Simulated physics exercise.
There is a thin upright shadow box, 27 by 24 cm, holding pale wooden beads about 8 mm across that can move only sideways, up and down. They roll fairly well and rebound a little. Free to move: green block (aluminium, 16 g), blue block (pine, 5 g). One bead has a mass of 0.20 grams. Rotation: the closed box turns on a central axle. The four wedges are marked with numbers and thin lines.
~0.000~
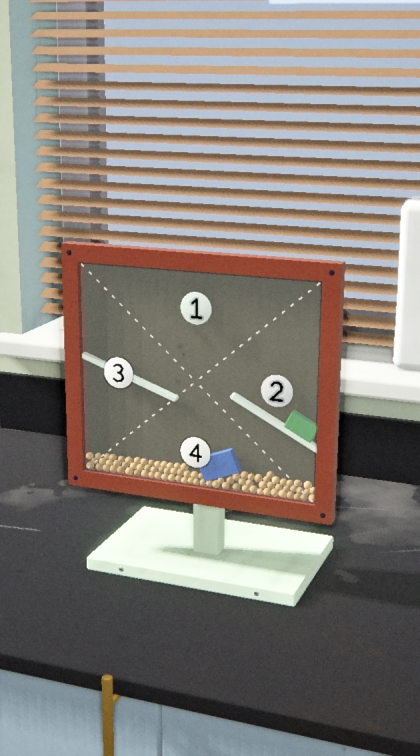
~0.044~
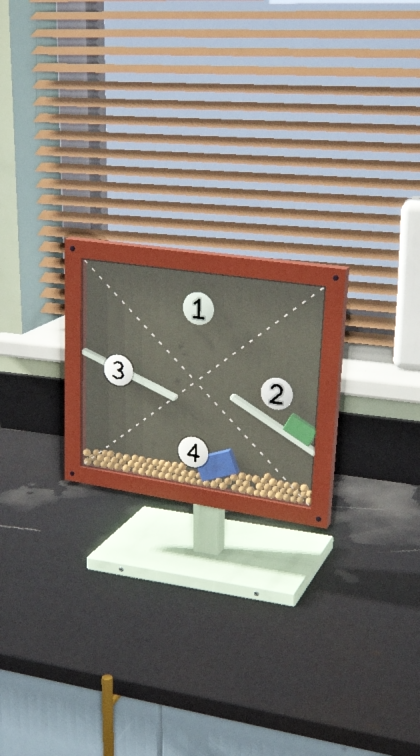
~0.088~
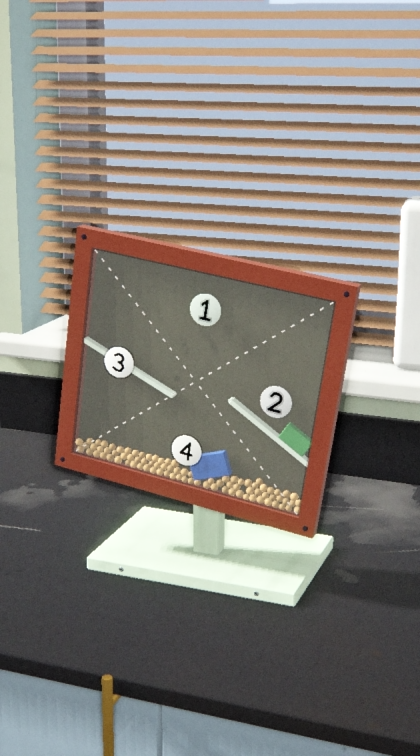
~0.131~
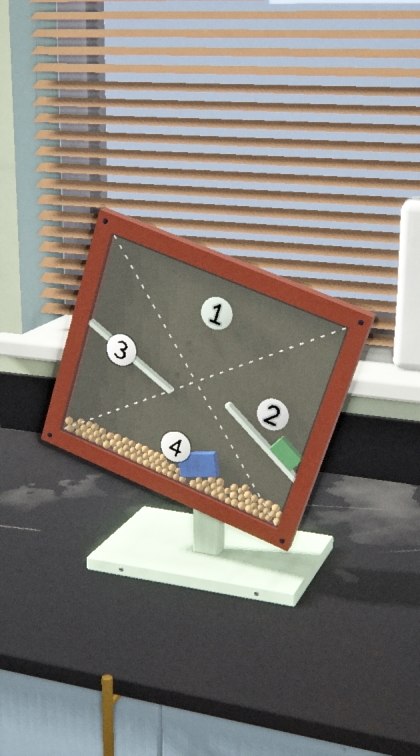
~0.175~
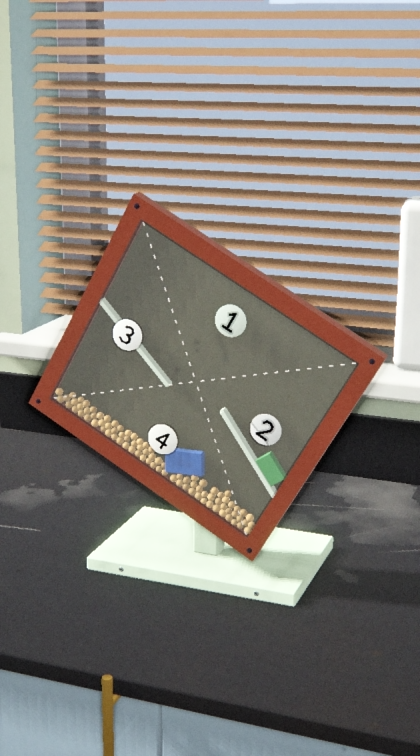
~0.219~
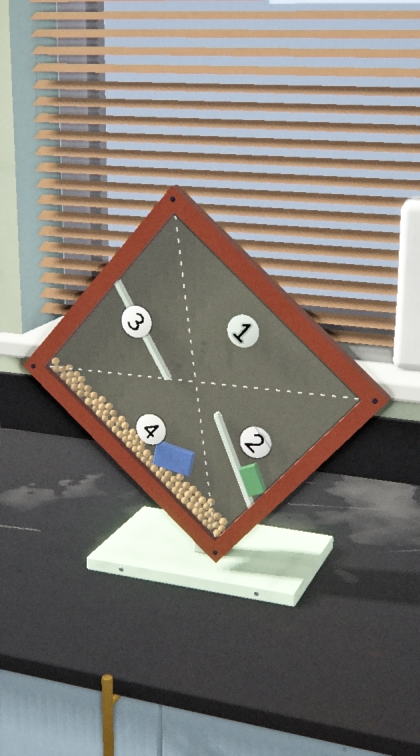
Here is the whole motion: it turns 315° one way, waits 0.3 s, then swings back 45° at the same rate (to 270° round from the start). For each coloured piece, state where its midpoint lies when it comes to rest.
At rest, blue block at 3, green block at 3.
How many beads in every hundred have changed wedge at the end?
Something near 80 per cent end up elsewhere.
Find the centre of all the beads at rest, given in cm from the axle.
The middle sits around 2 cm right of it and 12 cm below it.
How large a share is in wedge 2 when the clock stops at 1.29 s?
Roughly 0 per cent.
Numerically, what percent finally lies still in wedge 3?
Roughly 85%.
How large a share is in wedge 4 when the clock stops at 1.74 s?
Reading: Around 25 per cent of the load.
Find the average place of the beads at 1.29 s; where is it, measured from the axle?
Roughly 7 centimetres to the left and 9 centimetres below.
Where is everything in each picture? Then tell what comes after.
Level; about 80 beads; beads centred (198, 476); top one (270, 475); green block (302, 427) tilted 27°; blue block (219, 465) tilted 22°; no. 1 (196, 308), no. 2 (277, 391), no. 3 (119, 373), no. 4 (196, 452), in the first frame.
Turned 2° clockwise; beads centred (196, 476); top one (105, 453), in the second frame.
Turned 8° clockwise; beads centred (188, 474); top one (90, 441); wall ends (173, 395), (232, 400), in the third frame.
Turned 17° clockwise; beads centred (174, 469); top one (81, 422); green block (287, 454) tilted 44°; blue block (199, 464) tilted 8°, in the fourth frame.
Turned 29° clockwise; beads centred (158, 461); top one (59, 392), in the fifth frame.
Turned 41° clockwise; beads centred (143, 450); top one (55, 361); green block (253, 480) tilted 68°; blue block (174, 458) tilted 12°; no. 1 (243, 331), no. 2 (256, 442), no. 3 (137, 322), no. 4 (151, 429), in the sixth frame.
After 1.29 s, it has come round 315° clockwise; the beads' middle is 7 cm left of and 9 cm below the centre; no. 1, 10 %, no. 3, 70 %, no. 4, 20 %; green block in no. 3; blue block in no. 3.
After 1.74 s, it has come round 292° clockwise; the beads' middle is 2 cm left of and 12 cm below the centre; no. 3, 75 %, no. 4, 25 %; green block in no. 3; blue block in no. 3.
After 1.89 s, it has come round 270° clockwise; the beads' middle is 2 cm right of and 12 cm below the centre; no. 3, 75 %, no. 4, 25 %; green block in no. 3; blue block in no. 3.
At rest by 2.7 s, it has come round 270° clockwise; no. 1, 0 %, no. 2, 0 %, no. 3, 85 %, no. 4, 15 %; green block in no. 3; blue block in no. 3.
